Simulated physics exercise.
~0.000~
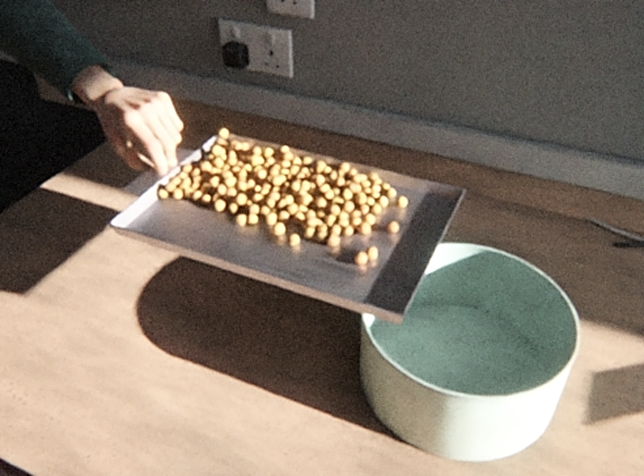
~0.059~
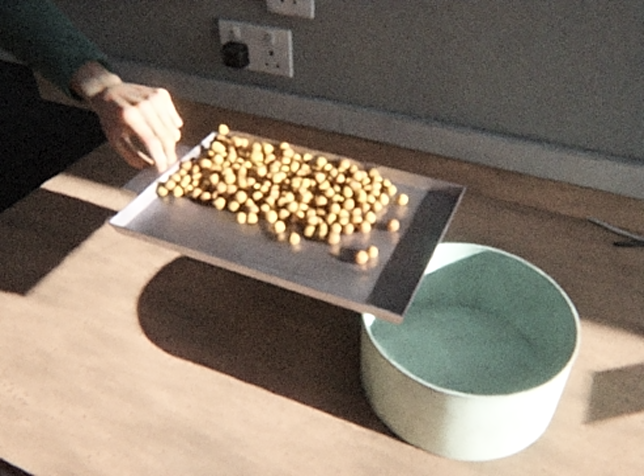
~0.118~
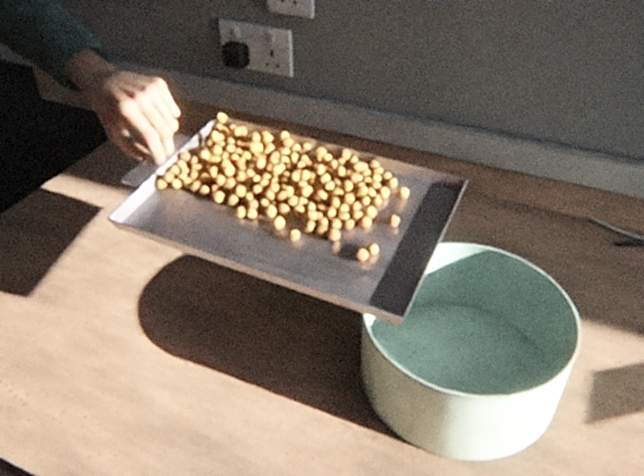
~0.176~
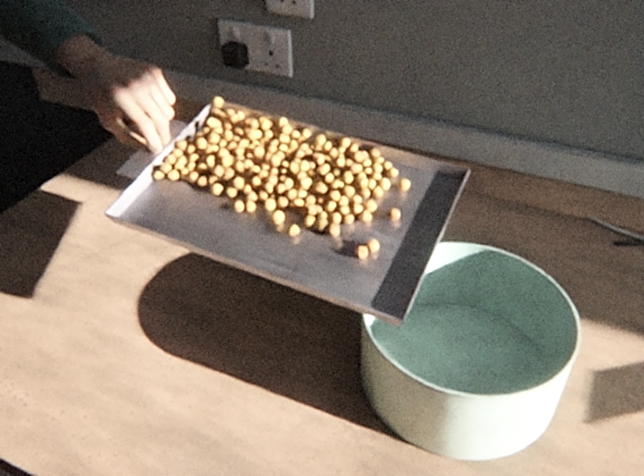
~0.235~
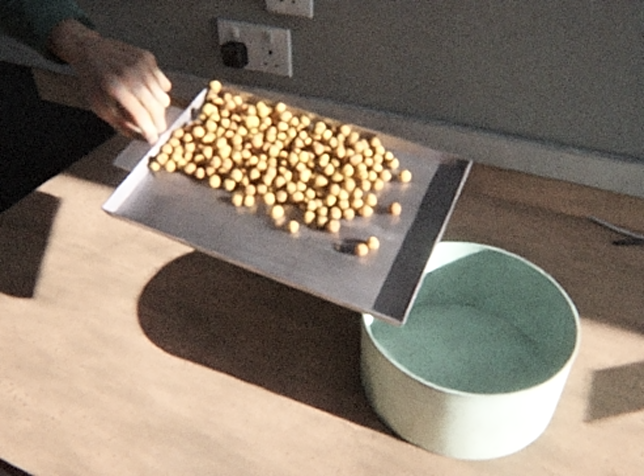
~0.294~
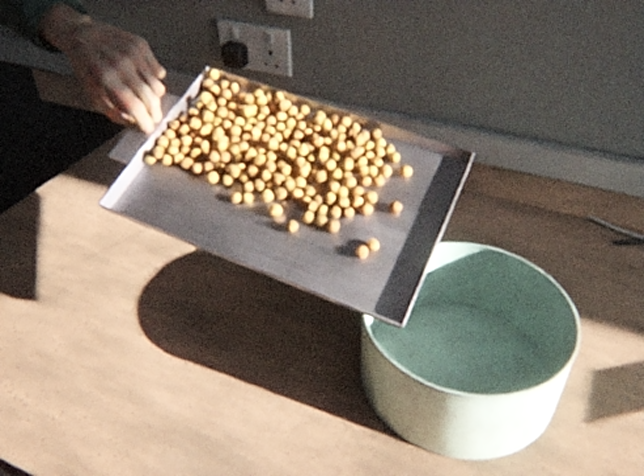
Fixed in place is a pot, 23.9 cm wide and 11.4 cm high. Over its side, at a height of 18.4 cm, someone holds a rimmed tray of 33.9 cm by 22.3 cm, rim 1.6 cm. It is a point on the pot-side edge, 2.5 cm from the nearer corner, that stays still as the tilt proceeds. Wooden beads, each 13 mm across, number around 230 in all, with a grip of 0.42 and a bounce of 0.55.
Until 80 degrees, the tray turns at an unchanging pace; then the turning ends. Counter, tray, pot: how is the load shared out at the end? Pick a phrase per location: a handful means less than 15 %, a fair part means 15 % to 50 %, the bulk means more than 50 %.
Counter: The bulk, tray: A handful, pot: A handful.
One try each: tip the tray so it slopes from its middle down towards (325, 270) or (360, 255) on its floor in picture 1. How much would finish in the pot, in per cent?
Approximately 15 percent, then 60 percent.
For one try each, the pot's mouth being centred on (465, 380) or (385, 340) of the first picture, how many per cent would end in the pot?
Roughly 50 and 70 percent.
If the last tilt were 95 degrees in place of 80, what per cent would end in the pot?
In that case some 0 per cent.
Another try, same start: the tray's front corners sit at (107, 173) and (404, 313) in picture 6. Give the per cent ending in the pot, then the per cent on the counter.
Pot: 90, counter: 10.
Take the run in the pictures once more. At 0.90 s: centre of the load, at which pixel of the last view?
Somewhere about (325, 312) in the last view.
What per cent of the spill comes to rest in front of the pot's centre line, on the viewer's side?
I'd put it at around 100 per cent.
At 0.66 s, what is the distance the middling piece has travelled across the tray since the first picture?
13 cm.
After 0.66 s, tilt 49 degrees; the tray holds 95 %, the pot 0 %.
After 0.90 s, tilt 68 degrees; the tray holds 60 %, the pot 0 %.
After 1.25 s, tilt 80 degrees; the tray holds 15 %, the pot 0 %.
In the end, at 2.6 s, counter 95 %, tray 0 %, pot 0 %.
